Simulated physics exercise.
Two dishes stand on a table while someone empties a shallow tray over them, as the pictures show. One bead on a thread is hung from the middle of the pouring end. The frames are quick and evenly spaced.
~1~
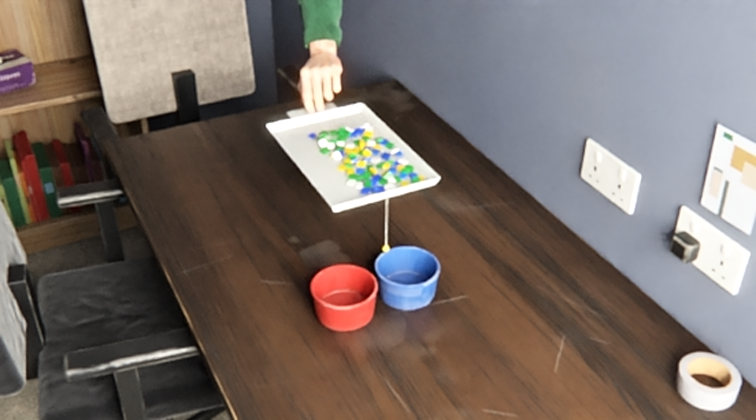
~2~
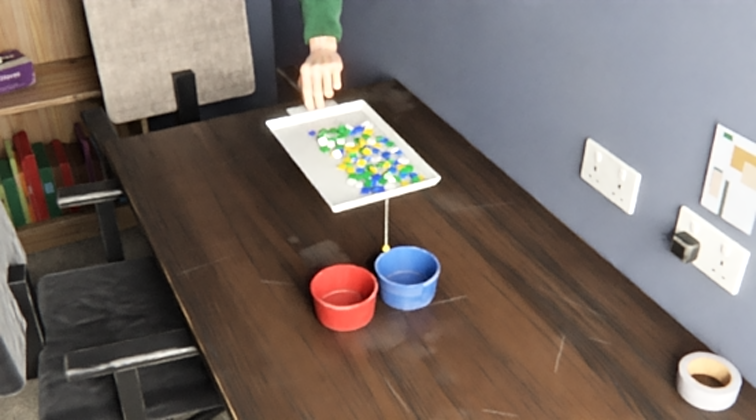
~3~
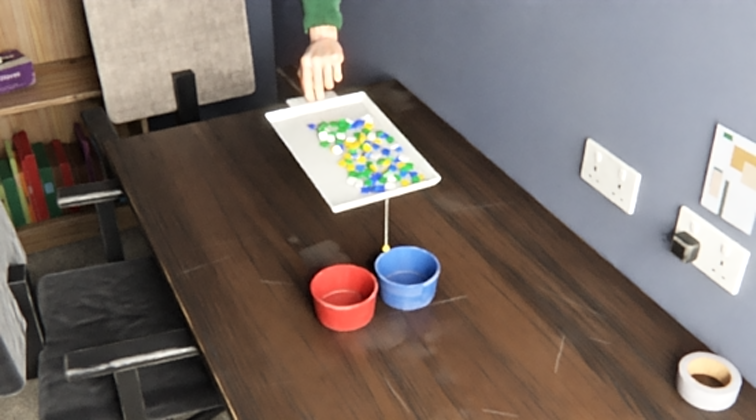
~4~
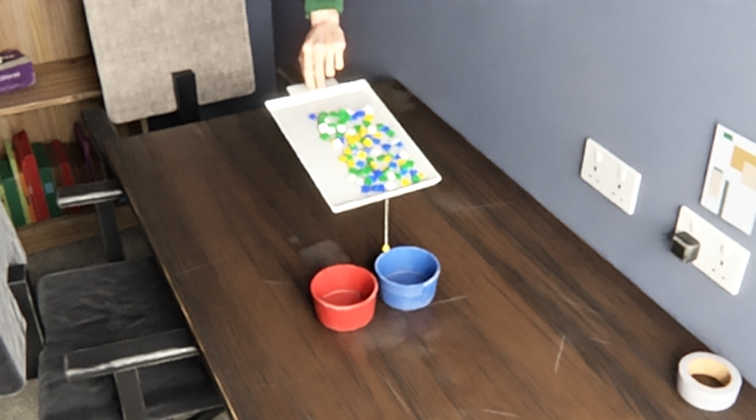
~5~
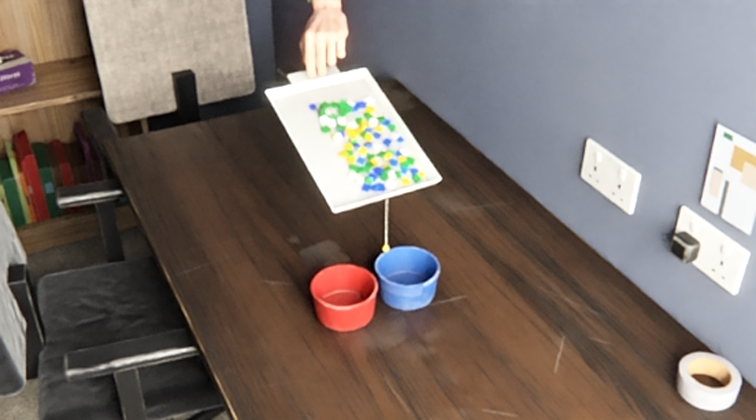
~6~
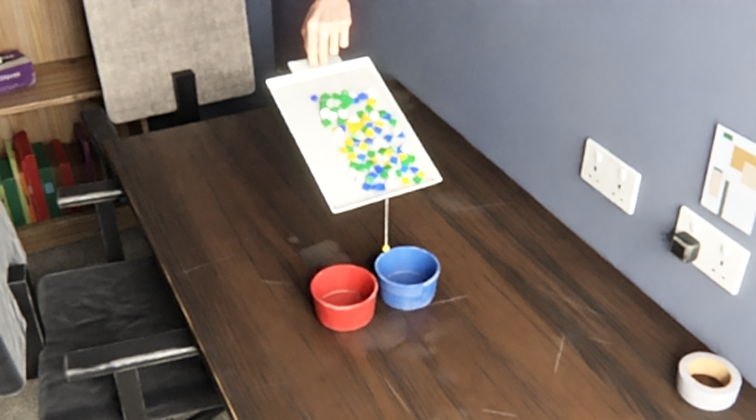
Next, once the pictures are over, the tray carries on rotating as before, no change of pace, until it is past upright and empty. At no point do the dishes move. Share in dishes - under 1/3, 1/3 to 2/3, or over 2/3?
The dishes capture in excess of two thirds of the load.
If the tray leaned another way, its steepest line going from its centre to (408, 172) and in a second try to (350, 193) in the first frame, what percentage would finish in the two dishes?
First case about 10 percent; second case about 90 percent.
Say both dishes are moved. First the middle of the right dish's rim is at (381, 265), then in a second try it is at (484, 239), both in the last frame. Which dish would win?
Place one: The rightmost one; place two: The leftmost one.
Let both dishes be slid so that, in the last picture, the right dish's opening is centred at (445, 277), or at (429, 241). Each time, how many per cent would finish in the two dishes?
30 %, 30 %.
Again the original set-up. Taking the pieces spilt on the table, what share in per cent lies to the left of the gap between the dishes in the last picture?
Around 10 percent of the pieces.
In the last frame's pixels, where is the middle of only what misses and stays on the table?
Estimated middle: Around (409, 319).
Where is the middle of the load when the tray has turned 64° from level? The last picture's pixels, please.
Near (389, 188).
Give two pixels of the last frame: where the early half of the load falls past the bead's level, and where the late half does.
The early half goes through (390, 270), the late half through (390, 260).
Soon after the last picture, tray tipped steeply; nearly all on the tray; a stray few in the air.
A little later, tray tipped past a quarter turn; a stray few on the tray; about a quarter in the left dish; about half in the right dish; about a quarter outside both; a small part in the air.
Later still, tray tipped past a quarter turn; about a quarter in the left dish; about half in the right dish; about a quarter outside both.
At rest, tray tipped past a quarter turn; about a quarter in the left dish; about half in the right dish; about a quarter outside both.
